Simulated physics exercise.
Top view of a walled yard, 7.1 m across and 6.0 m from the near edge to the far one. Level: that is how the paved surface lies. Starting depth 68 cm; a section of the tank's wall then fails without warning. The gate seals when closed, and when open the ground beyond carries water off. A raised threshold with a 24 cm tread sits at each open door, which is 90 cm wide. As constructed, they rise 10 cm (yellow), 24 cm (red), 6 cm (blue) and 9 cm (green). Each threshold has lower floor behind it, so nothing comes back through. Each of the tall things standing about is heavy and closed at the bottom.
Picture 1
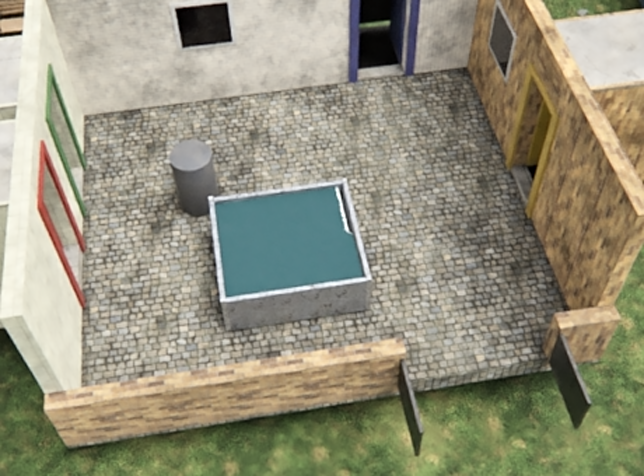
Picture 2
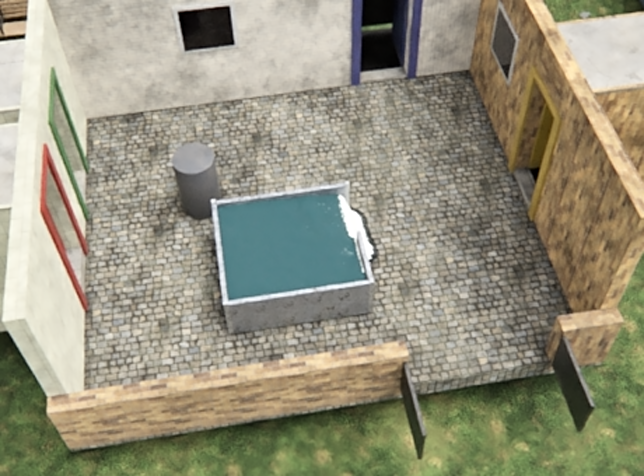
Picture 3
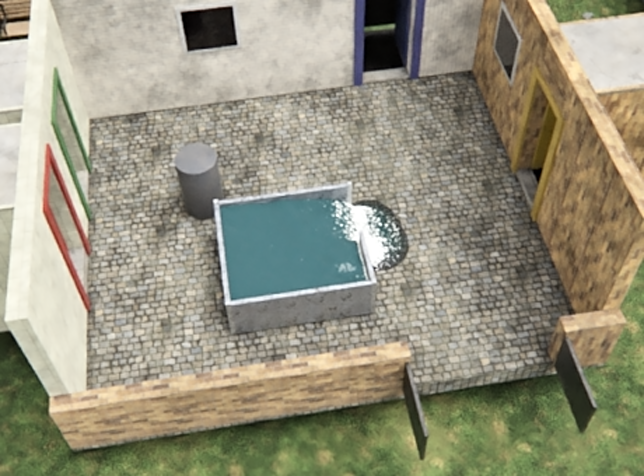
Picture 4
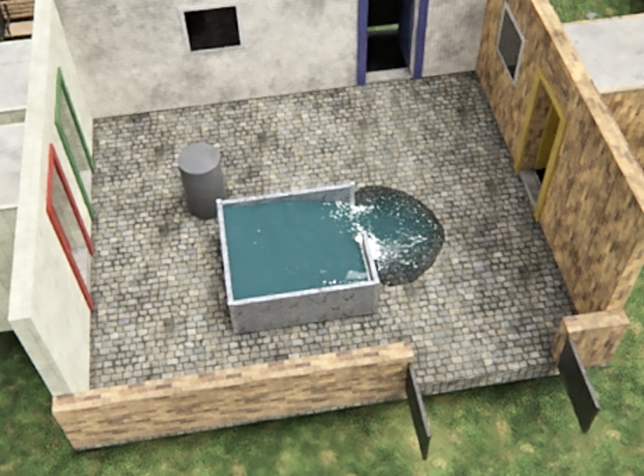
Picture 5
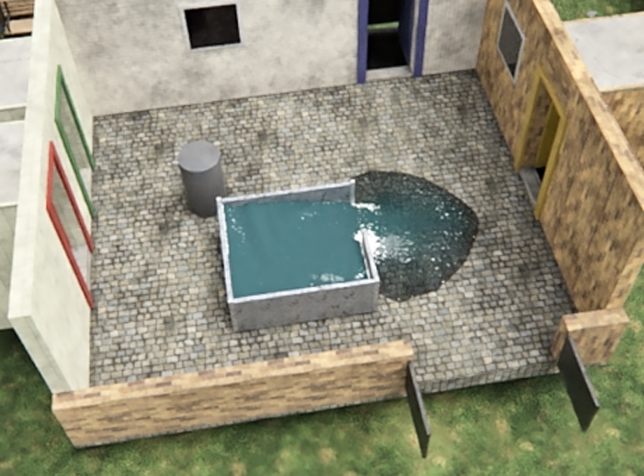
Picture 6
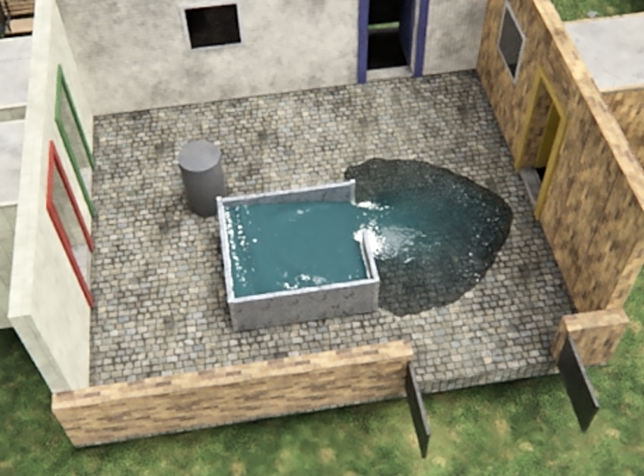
In a walled paved yard, a square tank of still blue-green water stands near a grey cylinder. Water bursts white through the tank's right side onto the paving, then spreads rightward in a widening dark, rounded pool, while ripples and flecks of foam cross the water left inside the tank.
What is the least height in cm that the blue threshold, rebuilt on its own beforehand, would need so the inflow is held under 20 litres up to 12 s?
Around 7 cm would be enough.
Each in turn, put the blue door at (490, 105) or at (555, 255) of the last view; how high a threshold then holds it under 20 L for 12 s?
About 12.0 cm for the first and 17 cm for the second.
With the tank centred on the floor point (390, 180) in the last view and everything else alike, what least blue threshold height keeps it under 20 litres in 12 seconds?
Then about 8.5 centimetres at the least.
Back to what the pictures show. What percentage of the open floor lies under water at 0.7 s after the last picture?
I'd say near 25 percent is wet.
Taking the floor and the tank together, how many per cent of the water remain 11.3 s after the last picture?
What remains is some 74 per cent of the water.
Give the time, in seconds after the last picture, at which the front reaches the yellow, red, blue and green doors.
Front arrival: Yellow 0.1 seconds, red 8.0 seconds, blue 1.6 seconds, green 6.5 seconds.
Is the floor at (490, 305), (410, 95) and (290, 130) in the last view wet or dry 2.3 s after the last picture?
Listed order - soaked through, soaked through, unwetted.
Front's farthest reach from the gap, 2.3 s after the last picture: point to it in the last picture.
Look about (473, 70) in the last picture.
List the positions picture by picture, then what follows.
In the first picture, the tank at (287, 241) is whole and still, 68 cm deep; the blue door at (383, 34) is dry.
In the second picture, water pours out at (351, 230) and has run 0.3 m, to (373, 250); about 6 cm deep outside, 68 cm at the back.
In the third picture, water pours out at (353, 231) and has run 0.7 m, to (403, 249); about 10 cm deep outside, 68 cm at the back.
In the fourth picture, water pours out at (356, 232) and has run 1.3 m, to (439, 232); about 7 cm deep outside, 68 cm at the back.
In the fifth picture, water pours out at (356, 230) and has run 1.9 m, to (472, 226); about 5 cm deep outside, 66 cm at the back.
In the sixth picture, the gap is at (356, 229), the front 2.5 m out at (506, 212); the back of the tank holds 59 cm; the blue door at (392, 36), 3.8 m from the gap, is still 2.2 m from the nearest water.
Then, 0.7 s after the last picture water covers 25 % of the floor, deepest (35 cm) near (366, 231); it has not reached the blue door.
Then, 2.3 s after the last picture water covers 35 % of the floor, deepest (26 cm) near (473, 70); 8 cm at the blue door, 0 litres in over its 6 cm threshold.
Then, 11.3 s after the last picture water covers 100 % of the floor, deepest (7 cm) near (166, 144); 6 cm at the blue door, 31 litres in over its 6 cm threshold.
At the blue door as built, the water peaked near 10 cm, 2.5 s after the last picture.
Run again over the same 12 s with other heights there, 31 litres in over 6 cm, 10 litres over 8 cm. The limit of 20 litres is kept from about 7 cm up.
